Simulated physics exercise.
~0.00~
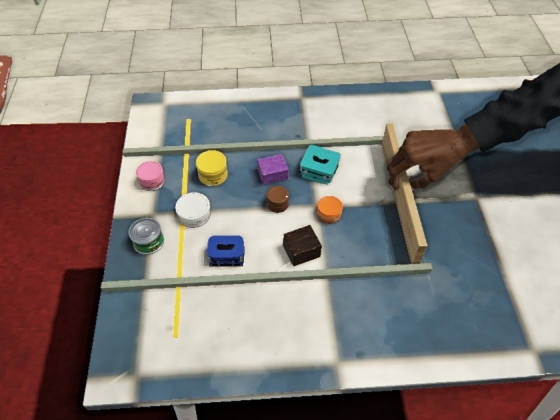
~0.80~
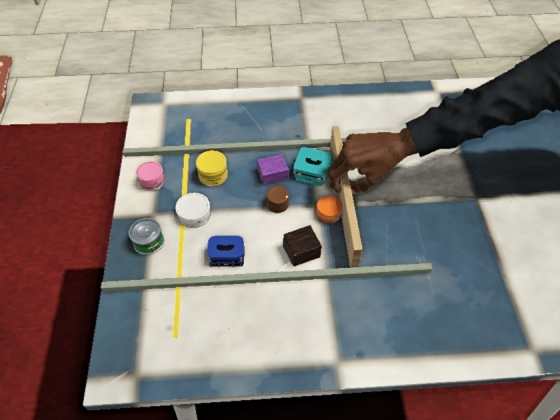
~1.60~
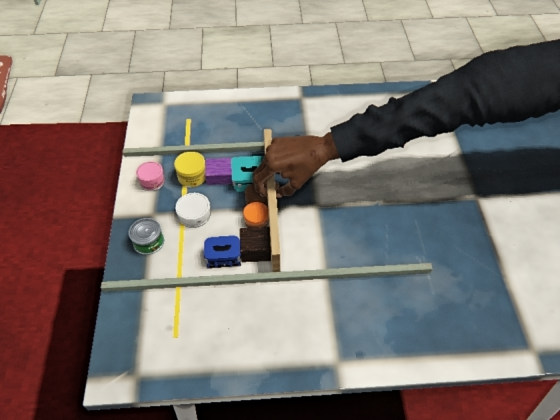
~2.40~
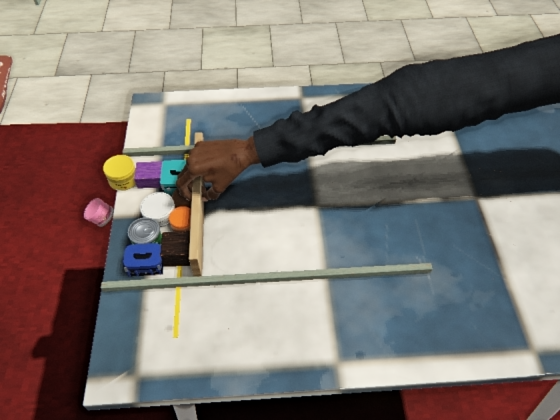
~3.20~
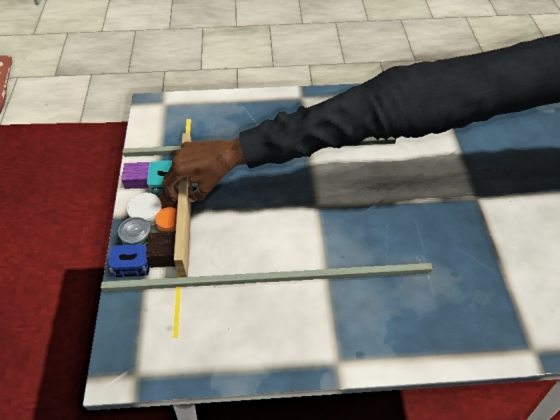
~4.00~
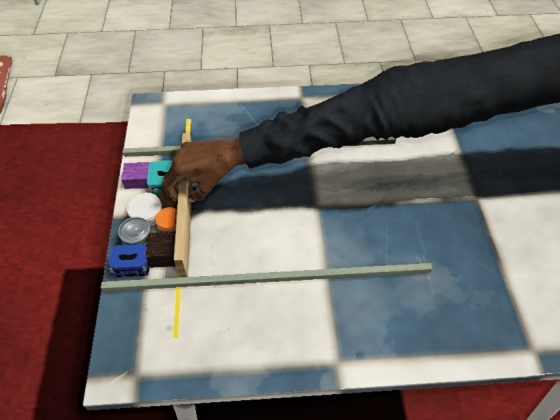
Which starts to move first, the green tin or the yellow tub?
The yellow tub starts to move first, shifting left while the green tin is still at rest. The green tin moves only later, as the board nears its stopping place.
The footage shows a hand sliding an upright board left across a checkered table between two rails, bunching small tins, tubs and cases together. The pink tin drops off the left edge, then the yellow tub goes too, and the board stops at the yellow tape with the rest still on the table.
